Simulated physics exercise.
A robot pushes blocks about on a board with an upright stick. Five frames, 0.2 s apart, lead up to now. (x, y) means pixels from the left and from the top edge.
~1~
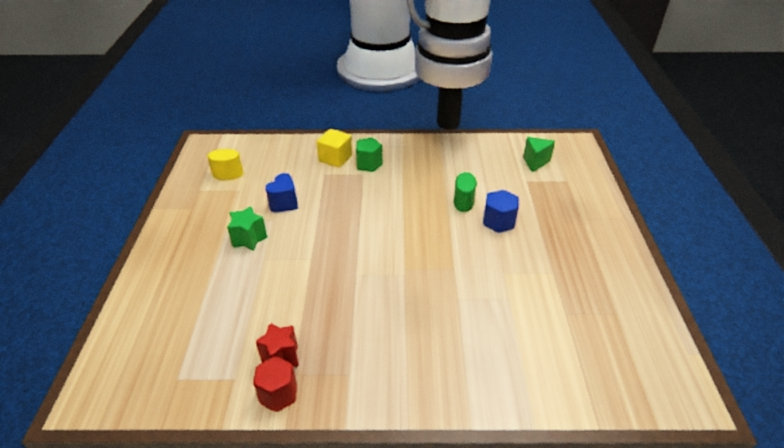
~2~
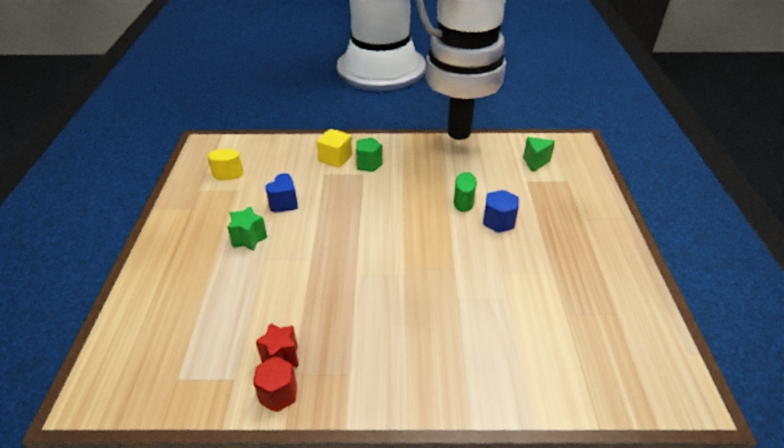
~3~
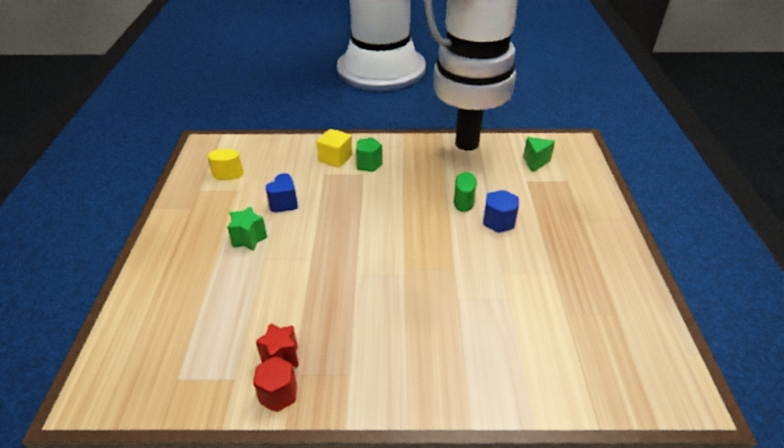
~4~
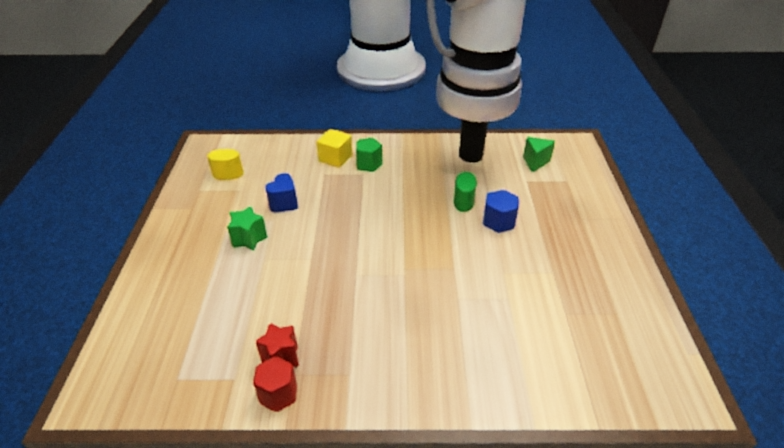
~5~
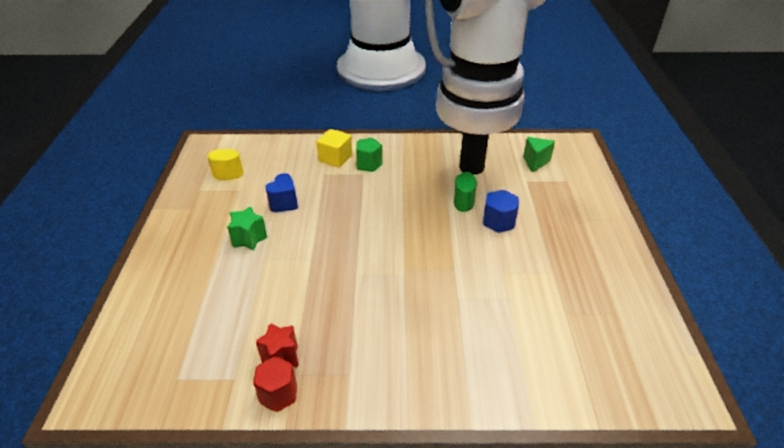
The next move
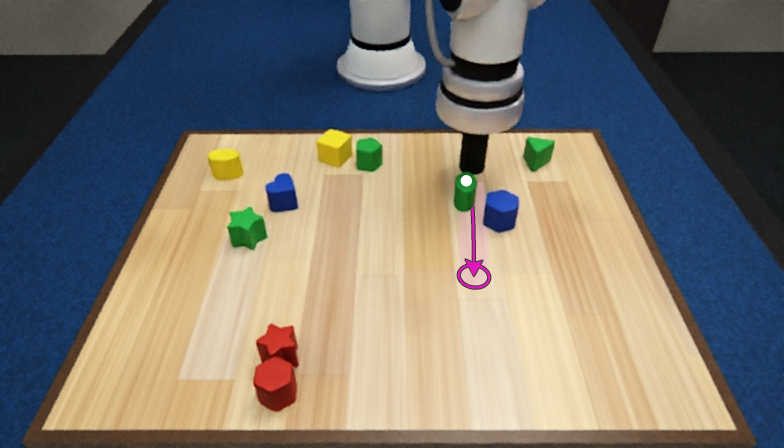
A robot arm moves its black stick slightly right and down toward the green oval block.
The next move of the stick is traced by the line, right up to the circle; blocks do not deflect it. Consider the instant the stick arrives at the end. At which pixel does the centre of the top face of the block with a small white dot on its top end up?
The middle of the upper face of the block with a small white dot on its top will lie at about (447, 230) in the picture.
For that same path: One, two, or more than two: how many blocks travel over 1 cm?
The answer will be two.
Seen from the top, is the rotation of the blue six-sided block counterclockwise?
Yes, it checks out.
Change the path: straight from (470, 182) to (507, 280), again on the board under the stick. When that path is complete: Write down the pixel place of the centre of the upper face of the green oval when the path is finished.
By then it is at (461, 210).
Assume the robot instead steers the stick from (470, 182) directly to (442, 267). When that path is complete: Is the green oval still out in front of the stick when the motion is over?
Yes, that is what happens.
Drawn move, in a line from (470, 182) to (474, 276); the dot is on the green oval.
The first path, step by step. One third of the way, stick (474, 195); green oval (460, 206), turned 30° clockwise.
Two thirds of the way, stick (476, 226); green oval (448, 225), turned 105° clockwise; blue six-sided block (509, 208), turned 50° anticlockwise.
At the end, stick (476, 261); green oval (447, 230), turned 140° clockwise; blue six-sided block (509, 208), turned 50° anticlockwise.
